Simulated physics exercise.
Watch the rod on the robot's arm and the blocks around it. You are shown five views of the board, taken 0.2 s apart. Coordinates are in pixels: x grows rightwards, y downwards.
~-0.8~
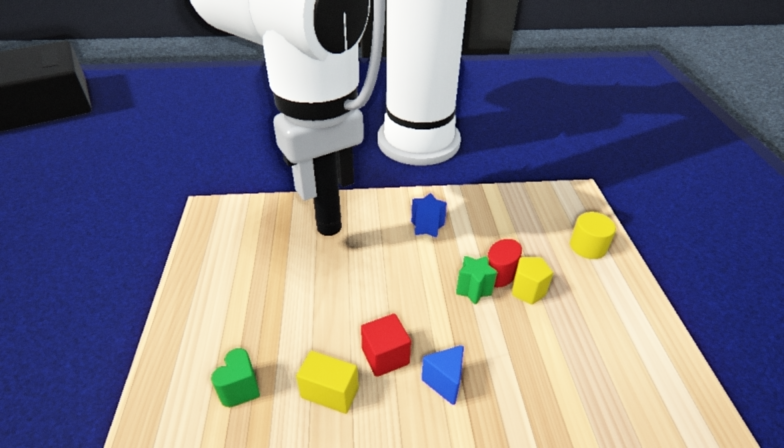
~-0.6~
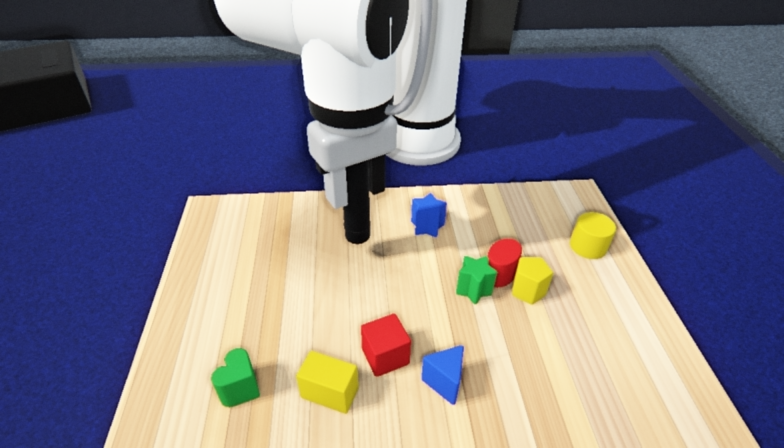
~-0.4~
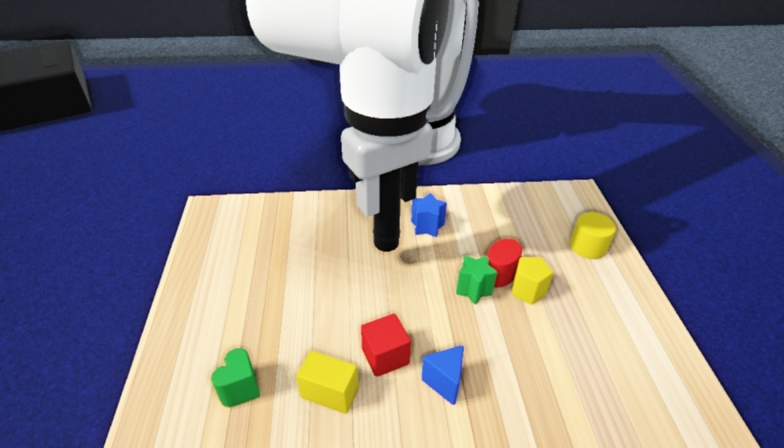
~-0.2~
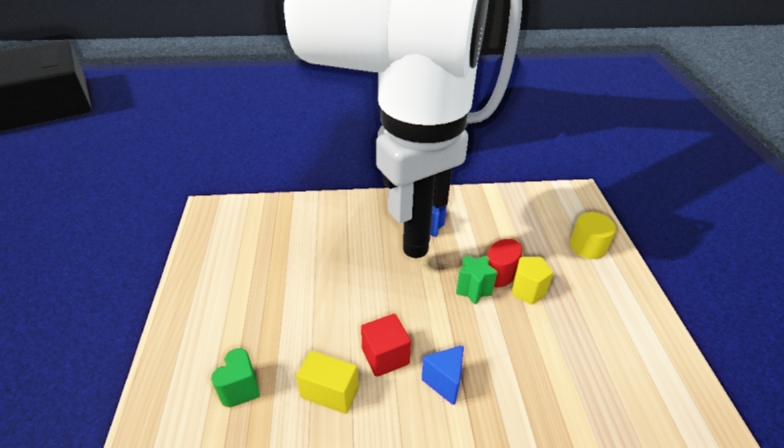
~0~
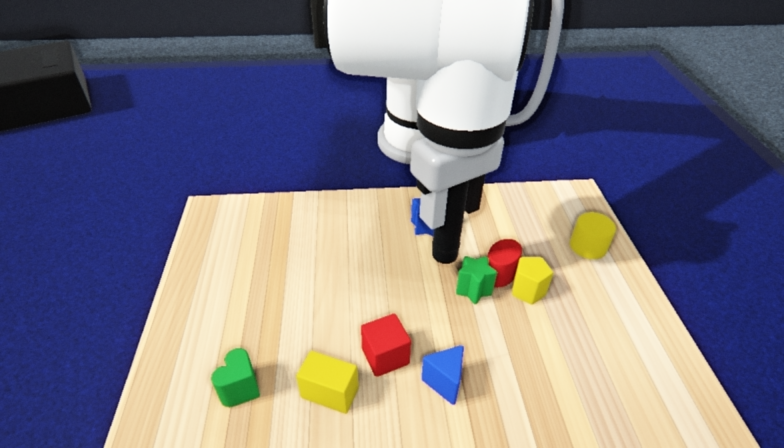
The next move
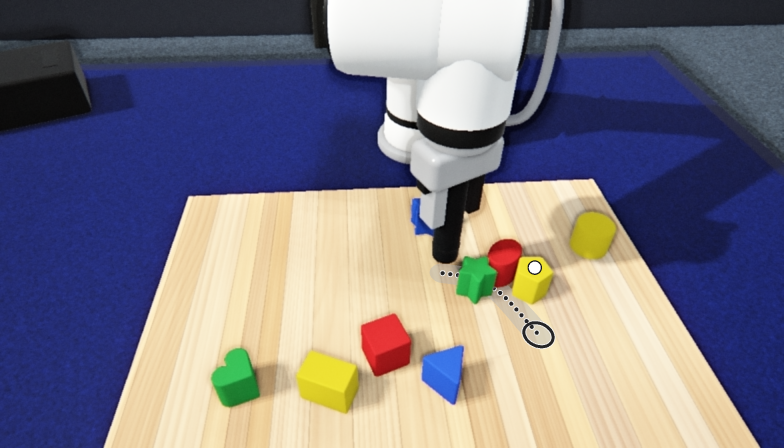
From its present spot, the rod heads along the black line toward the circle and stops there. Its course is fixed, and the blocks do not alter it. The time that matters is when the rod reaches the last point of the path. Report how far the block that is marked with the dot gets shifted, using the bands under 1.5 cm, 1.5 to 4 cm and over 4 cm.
The block that is marked with the dot ends up a moderate distance away, 1.5 to 4 cm.
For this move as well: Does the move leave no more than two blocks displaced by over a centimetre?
That would be a no.
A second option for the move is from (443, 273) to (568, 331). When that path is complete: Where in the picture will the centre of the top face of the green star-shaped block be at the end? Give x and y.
Its top middle is near (595, 332).
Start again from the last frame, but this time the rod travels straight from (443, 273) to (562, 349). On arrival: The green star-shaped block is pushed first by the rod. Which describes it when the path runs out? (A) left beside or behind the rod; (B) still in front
The one that fits is B, still in front.
Path on the board, from (443, 273) through (481, 281) and (512, 304) to (538, 335); the dot is on the yellow five-sided block.
What follows on the original path. One third of the way, rod (485, 264); green star-shaped block (498, 278), turned 55° clockwise; red elliptical block (513, 252), turned 30° anticlockwise; yellow five-sided block (541, 268), turned 20° clockwise.
Two thirds of the way, rod (517, 288); green star-shaped block (522, 304), turned 75° clockwise; red elliptical block (522, 254), turned 60° anticlockwise; yellow five-sided block (557, 270), turned 40° clockwise.
At the end, rod (545, 317); blue star-shaped block in place; green star-shaped block (537, 333), turned 100° clockwise; red elliptical block (522, 254), turned 60° anticlockwise; yellow five-sided block (557, 270), turned 40° clockwise.
